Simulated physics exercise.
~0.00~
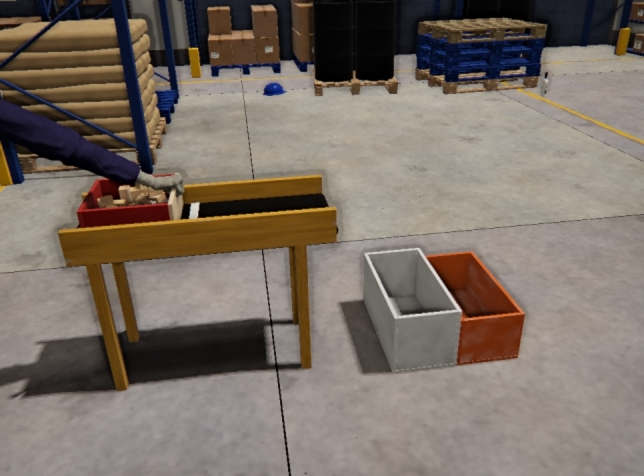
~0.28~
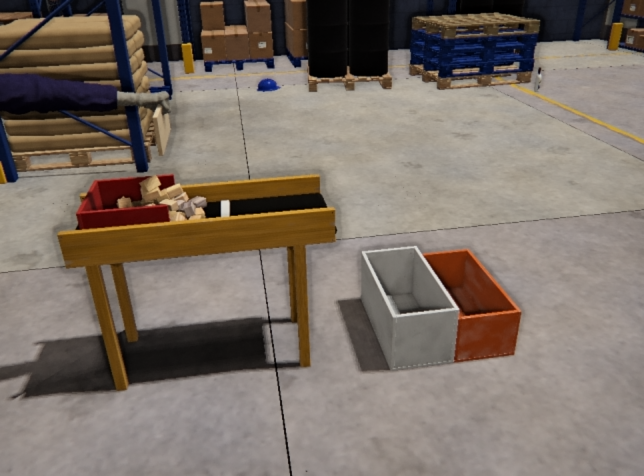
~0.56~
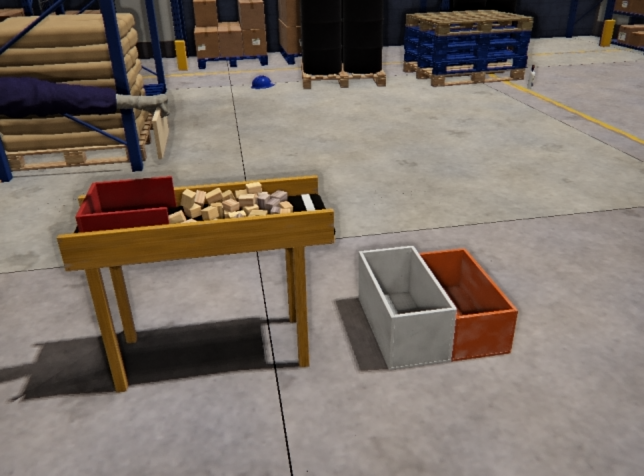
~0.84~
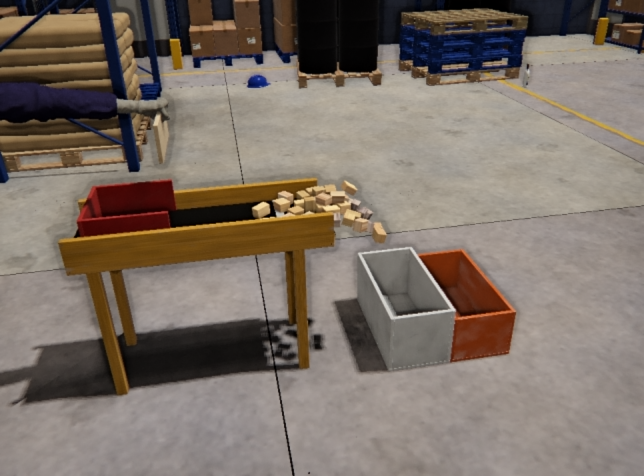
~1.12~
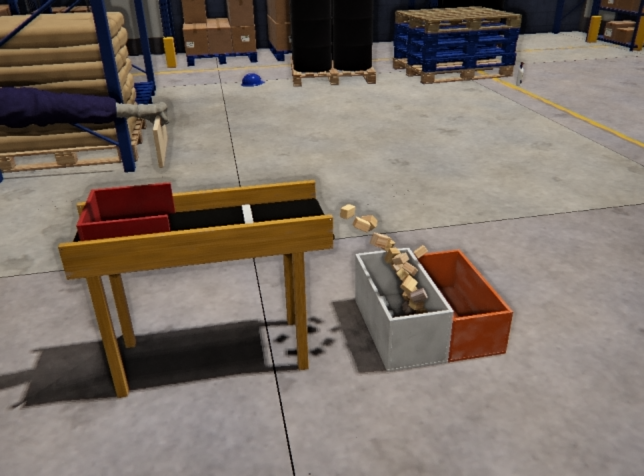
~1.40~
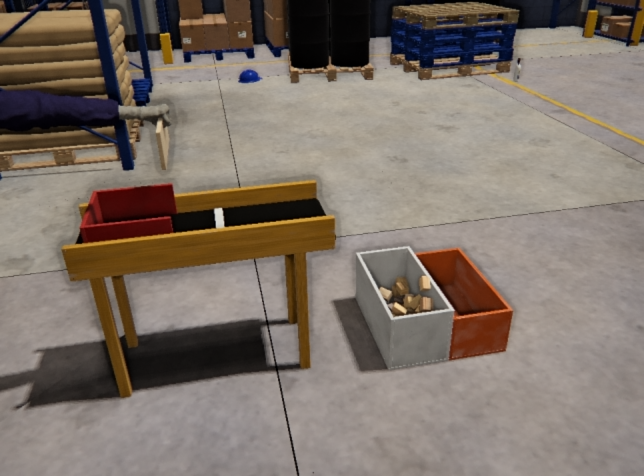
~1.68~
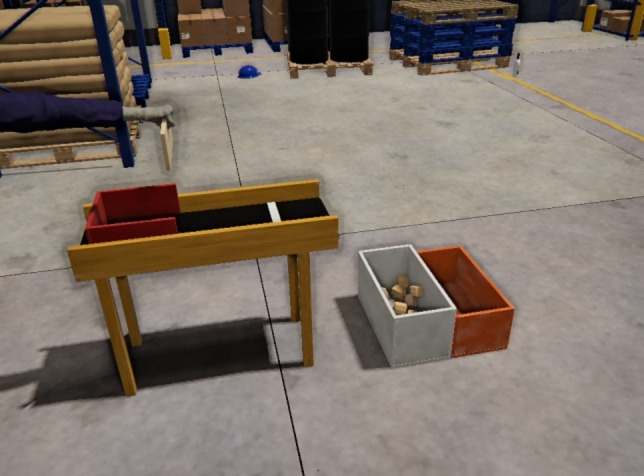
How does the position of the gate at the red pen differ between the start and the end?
At the start the gate stands down at the open right side of the red pen, by the belt. By the end it is held up in the hand, clear above the pen and slightly to the left of where it began.
